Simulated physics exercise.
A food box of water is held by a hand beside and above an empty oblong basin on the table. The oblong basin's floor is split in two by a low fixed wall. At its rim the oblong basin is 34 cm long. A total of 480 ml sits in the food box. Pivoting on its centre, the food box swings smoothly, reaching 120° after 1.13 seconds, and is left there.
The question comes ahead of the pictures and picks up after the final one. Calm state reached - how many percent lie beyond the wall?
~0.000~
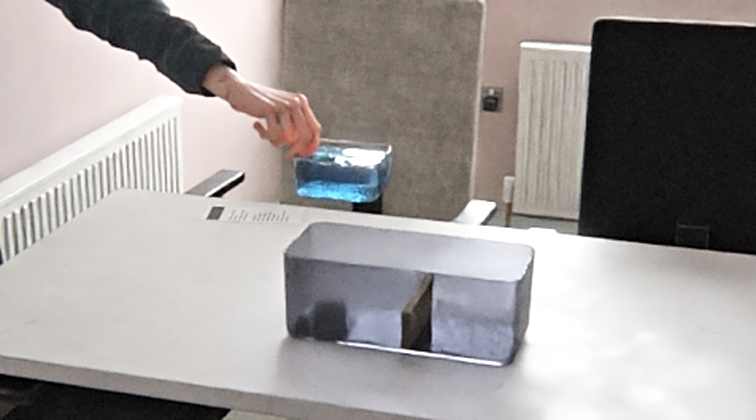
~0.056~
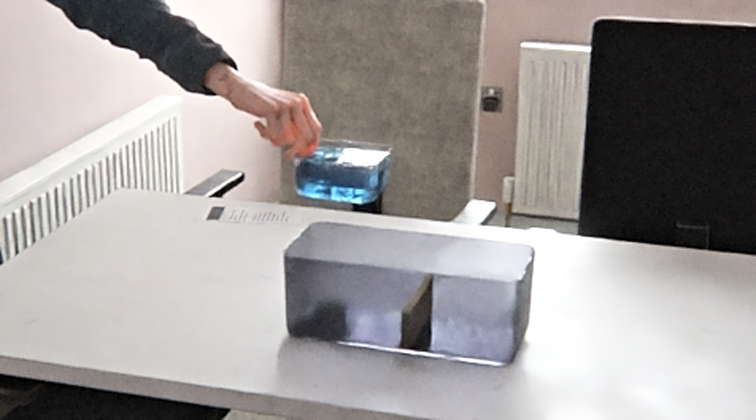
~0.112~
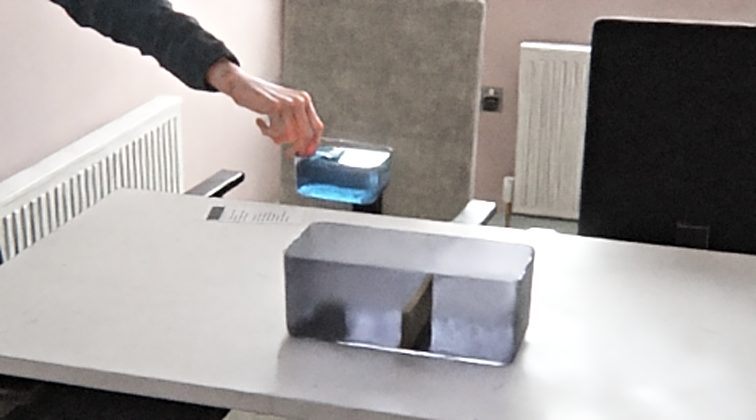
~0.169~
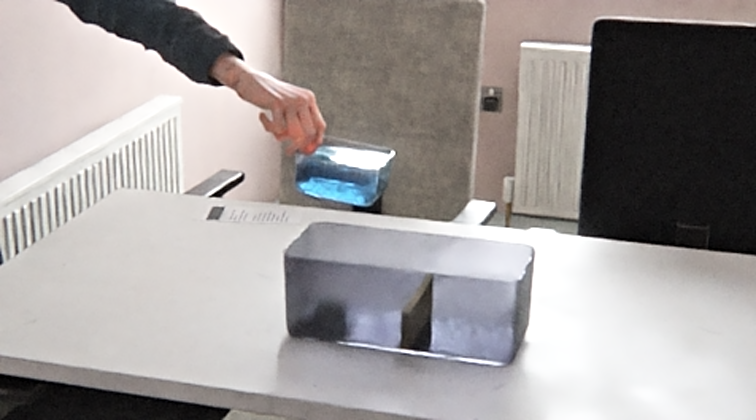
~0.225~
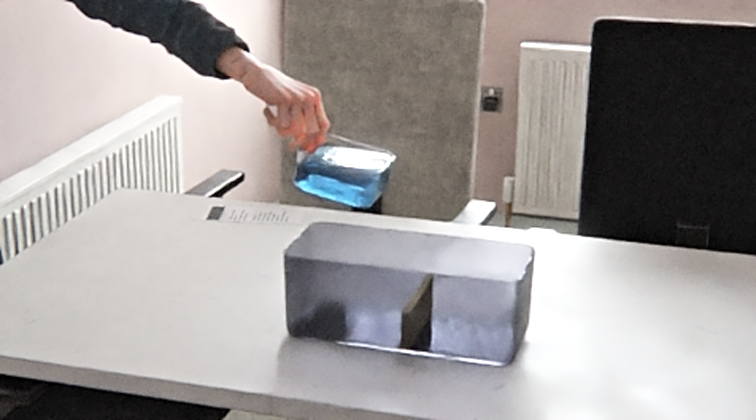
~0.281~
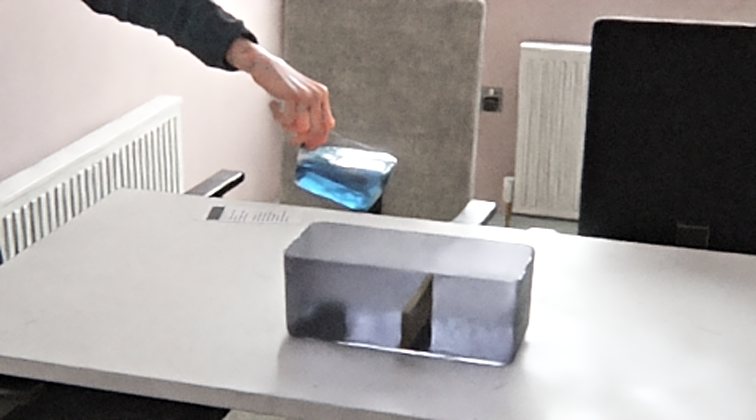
62 percent, roughly.
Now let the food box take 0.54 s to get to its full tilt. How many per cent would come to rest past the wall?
In that case, roughly 35 per cent.
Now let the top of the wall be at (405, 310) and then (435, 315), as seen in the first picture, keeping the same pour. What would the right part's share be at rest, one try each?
I'd say 75 percent on the first go, 40 percent on the next.
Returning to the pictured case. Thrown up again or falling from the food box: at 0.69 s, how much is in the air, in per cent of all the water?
Near 30 per cent at that time.
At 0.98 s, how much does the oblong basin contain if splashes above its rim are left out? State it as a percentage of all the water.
96 per cent or thereabouts.
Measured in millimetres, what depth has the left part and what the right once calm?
Depths: Left near 8 mm, right near 16 mm.
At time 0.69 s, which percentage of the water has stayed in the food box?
Roughly 22 per cent.
Then, 0.69 s in, the tilt is 80° and 23 per cent is still to pour, 7 is left of the wall and 39 right of it.
Then, 0.98 s in, the tilt is 115° and 1 per cent is still to pour, 34 is left of the wall and 62 right of it.
Then, 1.29 s in, the tilt is 120° and 0 per cent is still to pour, 38 is left of the wall and 62 right of it.
Then, 1.63 s in, the tilt is 120° and 0 per cent is still to pour, 38 is left of the wall and 62 right of it.
Finally, 38 per cent lies left of the wall, 62 right of it and 0 outside.
